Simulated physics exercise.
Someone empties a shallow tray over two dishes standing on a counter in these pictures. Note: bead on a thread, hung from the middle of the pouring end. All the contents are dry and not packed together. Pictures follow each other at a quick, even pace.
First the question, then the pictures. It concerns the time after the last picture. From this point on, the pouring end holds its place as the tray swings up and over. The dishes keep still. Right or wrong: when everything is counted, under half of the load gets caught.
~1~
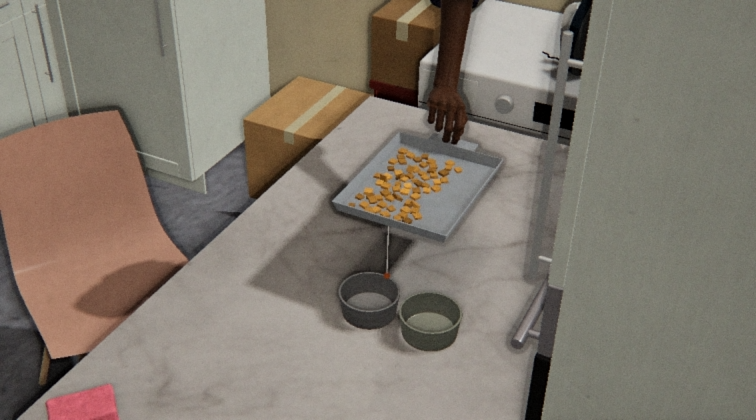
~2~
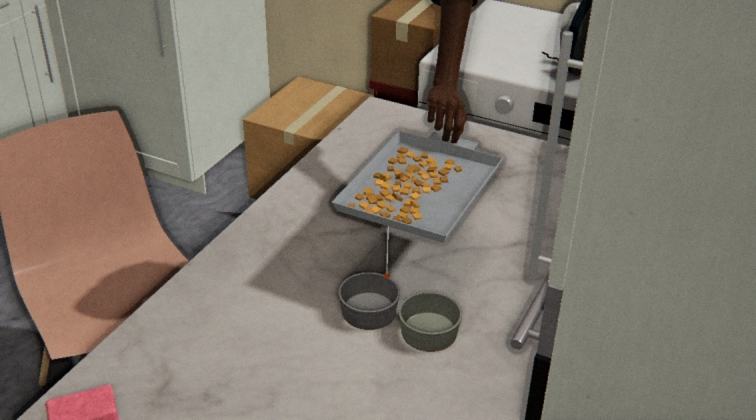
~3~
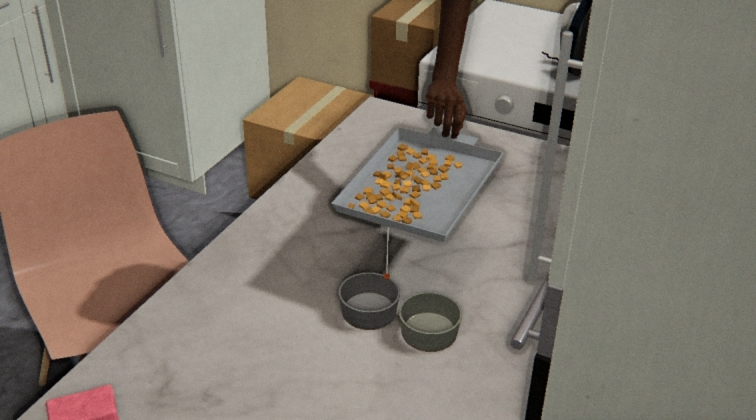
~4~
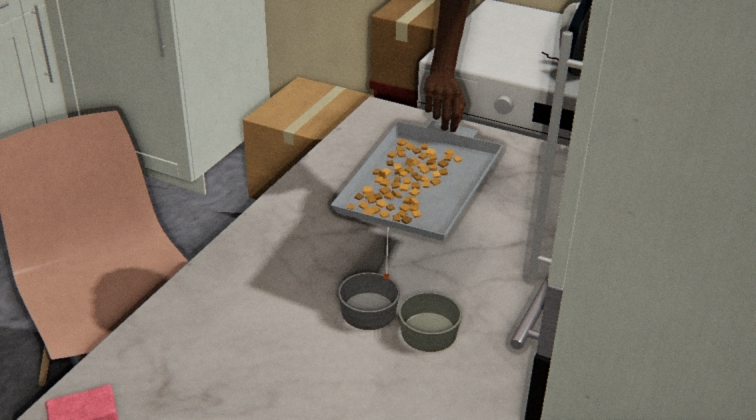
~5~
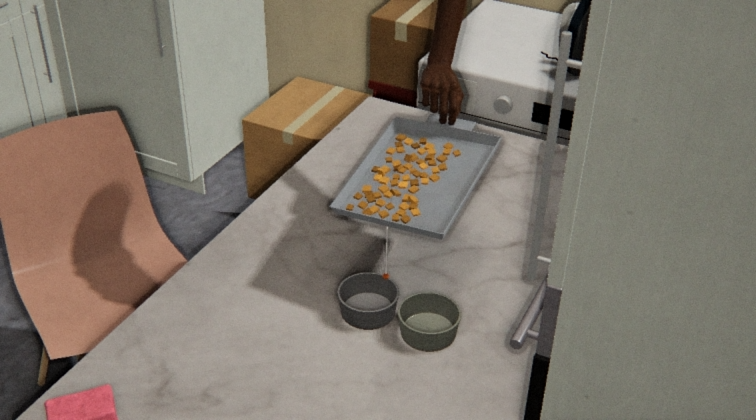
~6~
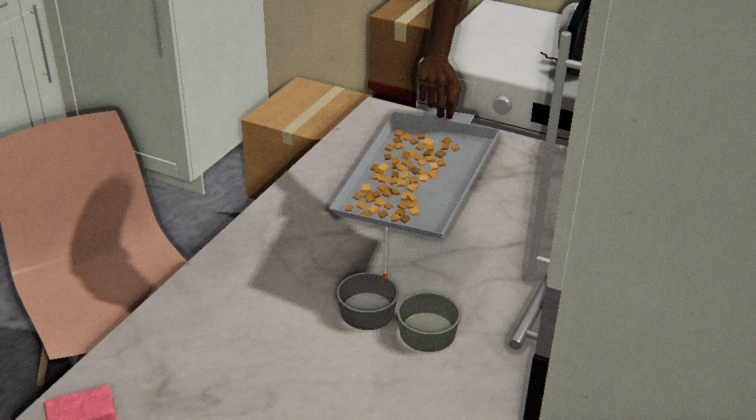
Right.
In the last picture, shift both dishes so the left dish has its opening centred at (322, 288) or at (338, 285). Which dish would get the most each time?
First try, the dish to the left; second try, the dish to the left.
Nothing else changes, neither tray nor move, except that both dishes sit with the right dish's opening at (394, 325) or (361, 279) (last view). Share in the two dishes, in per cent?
About 10 and 70 per cent respectively.
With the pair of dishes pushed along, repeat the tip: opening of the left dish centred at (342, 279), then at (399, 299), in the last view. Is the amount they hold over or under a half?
The pair would catch the greater share the first time and the lesser share the second time.
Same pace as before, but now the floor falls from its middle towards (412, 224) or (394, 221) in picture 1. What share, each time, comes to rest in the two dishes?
The share is 90 per cent in the first and 70 per cent in the second.
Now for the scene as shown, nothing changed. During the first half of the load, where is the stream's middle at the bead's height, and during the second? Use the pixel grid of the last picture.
At about (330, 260), then at (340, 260).
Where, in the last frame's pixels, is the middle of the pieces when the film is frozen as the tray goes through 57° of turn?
Roughly at (362, 195).
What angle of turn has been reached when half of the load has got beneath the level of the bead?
Angle: Approx. 90 degrees.
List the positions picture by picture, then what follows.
In the first frame, corners of the pouring end at (338, 200) and (444, 232), level; middle of the load at (408, 186), cereal squares; left dish at (356, 317); right dish at (418, 339); bead on its thread at (387, 276).
In the second frame, corners of the pouring end at (337, 201) and (444, 233), level; middle of the load at (407, 186).
In the third frame, corners of the pouring end at (337, 202) and (444, 232), tipped barely, lowest at the left corner; middle of the load at (407, 184).
In the fourth frame, corners of the pouring end at (336, 203) and (443, 231), tipped a little, lowest at the left corner; middle of the load at (407, 181).
In the fifth frame, corners of the pouring end at (335, 205) and (441, 231), tipped a little, lowest at the left corner; middle of the load at (406, 178).
In the sixth frame, corners of the pouring end at (334, 206) and (440, 230), tipped a little, lowest at the left corner; middle of the load at (405, 176); left dish at (354, 317); right dish at (416, 339).
Soon after the last picture, tray tipped steeply; all on the tray.
A little later, tray tipped right over; about a quarter on the tray; a small part in the left dish; about a third outside both; about a quarter in the air.
Later still, tray tipped past a quarter turn; about a quarter in the left dish; most outside both.
At rest, tray tipped past a quarter turn; none in the right dish; about a quarter in the left dish; most outside both.
